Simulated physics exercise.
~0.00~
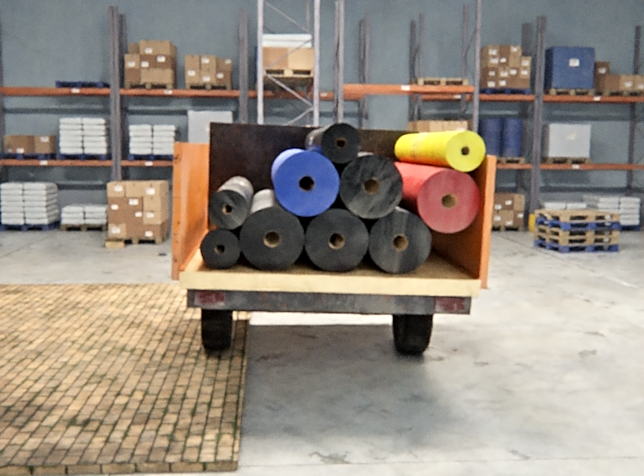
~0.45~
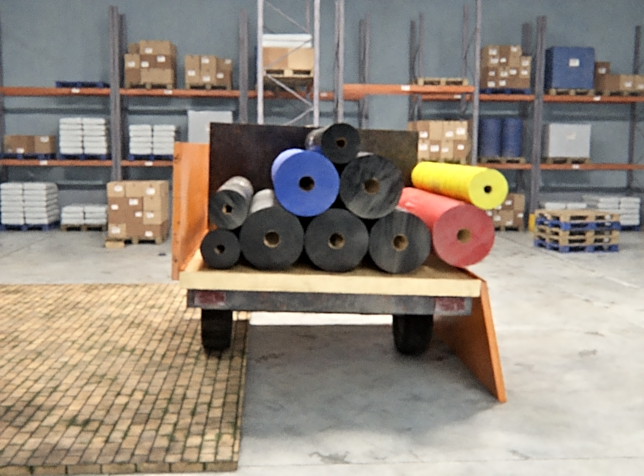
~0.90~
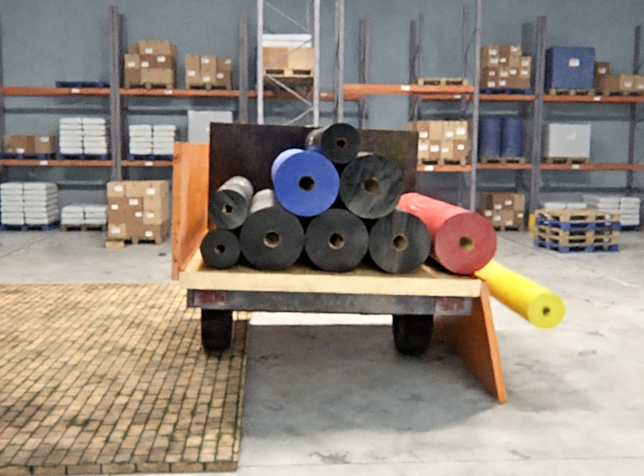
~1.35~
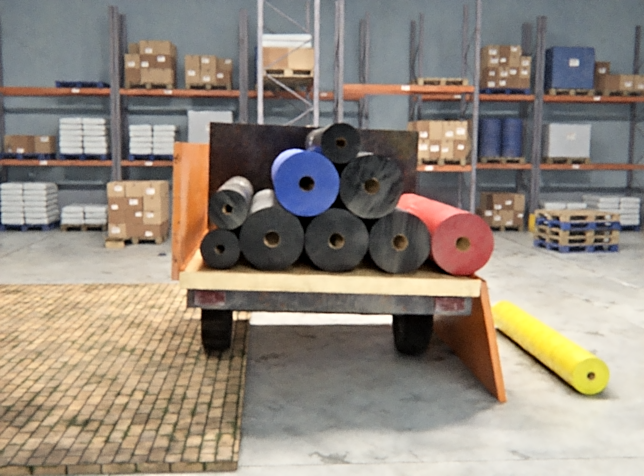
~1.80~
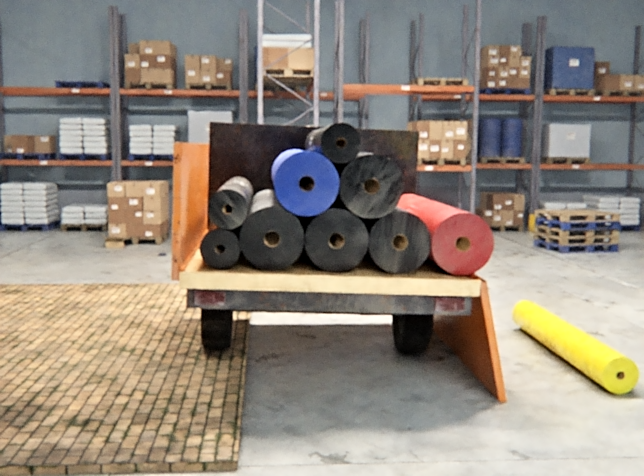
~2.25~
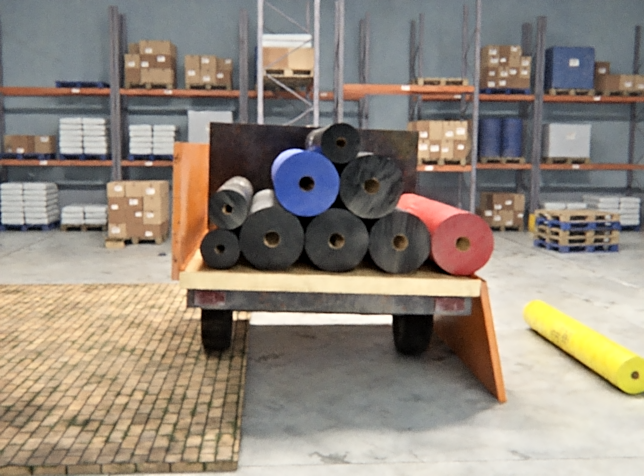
To begin with, a farm trailer stands in a warehouse with its tail end facing us, carrying a stack of mostly black rolls, plus a blue one near the top and a yellow one resting on a red one at the right. The orange board on the right swings out and down, while the left one holds. The red roll settles slightly lower and stays on the deck as the yellow roll slides off over the right side. It drops to the floor and rolls a little farther right. Finally, the yellow roll lies on the ground, with the others still aboard.
